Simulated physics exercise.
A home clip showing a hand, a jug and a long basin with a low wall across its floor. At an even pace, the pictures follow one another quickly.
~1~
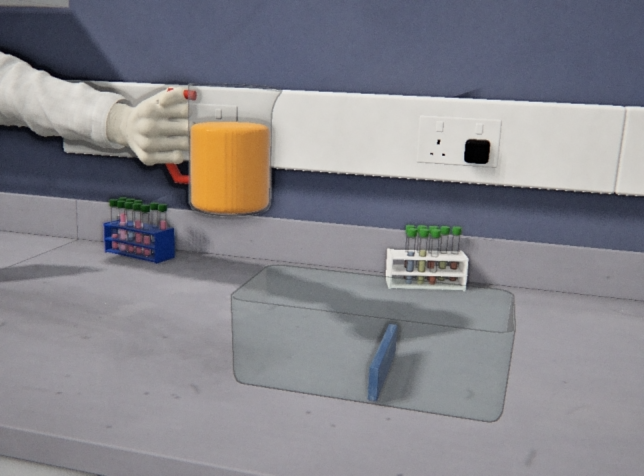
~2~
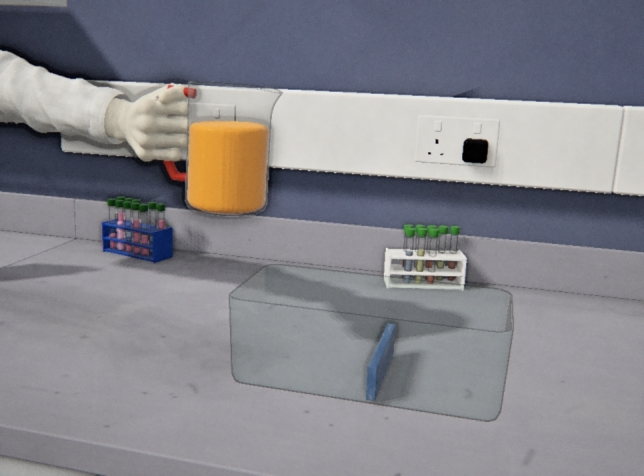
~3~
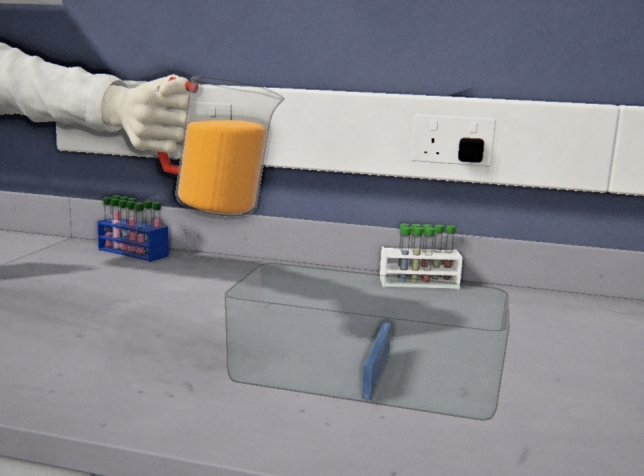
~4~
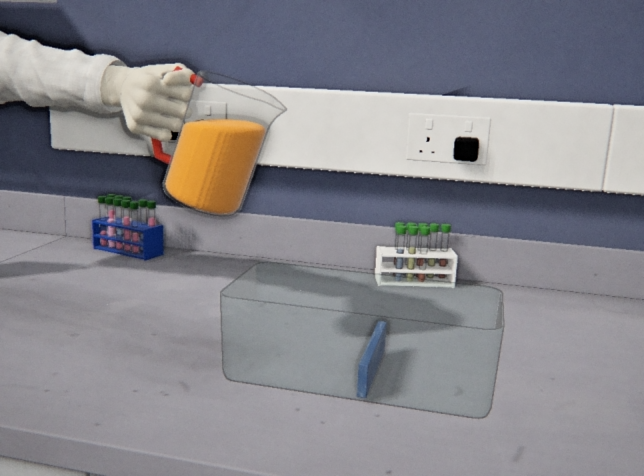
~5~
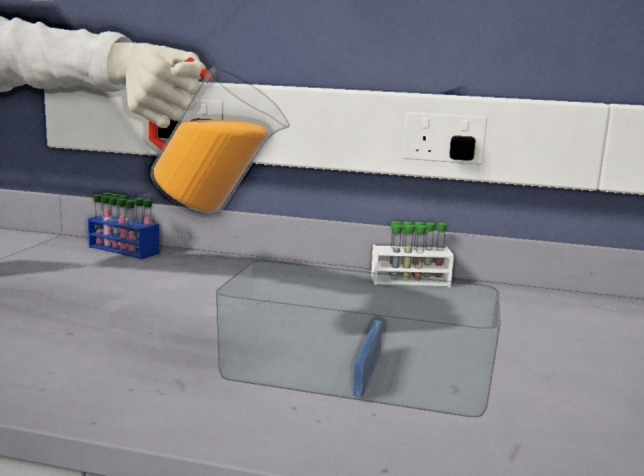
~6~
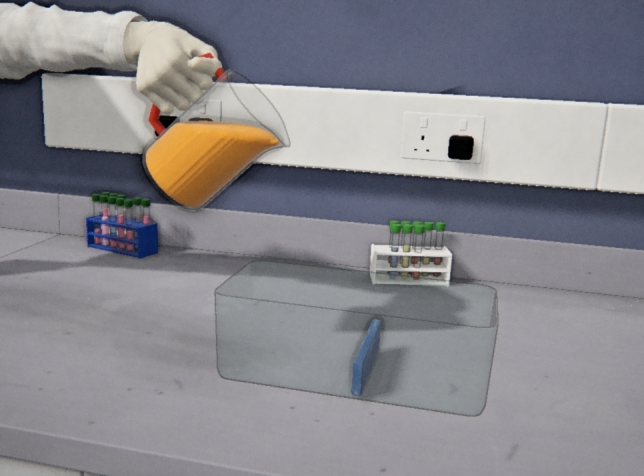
A grey laboratory-style bench against a blue wall with white trunking and a socket is seen from slightly above. A pale hand in a white sleeve holds a red-handled clear jug of orange liquid at upper left, above a transparent basin with a low blue wall inside, between blue and white tube racks. The hand tilts the jug steadily rightward, the liquid shifting toward its lip, while the view drifts slightly right.
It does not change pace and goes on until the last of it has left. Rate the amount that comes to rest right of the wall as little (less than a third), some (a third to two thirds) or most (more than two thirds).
Little.
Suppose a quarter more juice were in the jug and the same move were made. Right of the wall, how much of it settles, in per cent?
10 per cent.
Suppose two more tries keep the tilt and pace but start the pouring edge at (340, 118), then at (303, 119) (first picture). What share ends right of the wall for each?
In turn 80 % and 5 %.
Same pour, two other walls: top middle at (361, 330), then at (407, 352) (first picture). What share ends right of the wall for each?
First try around 5 percent; second try around 10 percent.
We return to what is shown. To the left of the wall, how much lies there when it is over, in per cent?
Close to 90 in a hundred.
A moment on, the jug is tipped on its side and 73 per cent is still to pour, 5 is left of the wall and 0 right of it.
Next, the jug is tipped right over and 27 per cent is still to pour, 46 is left of the wall and 0 right of it.
Then the jug is tipped right over and 8 per cent is still to pour, 73 is left of the wall and 3 right of it.
Later the jug is tipped right over and 1 per cent is still to pour, 85 is left of the wall and 5 right of it.
Finally, 88 per cent lies left of the wall, 6 right of it and 7 outside.
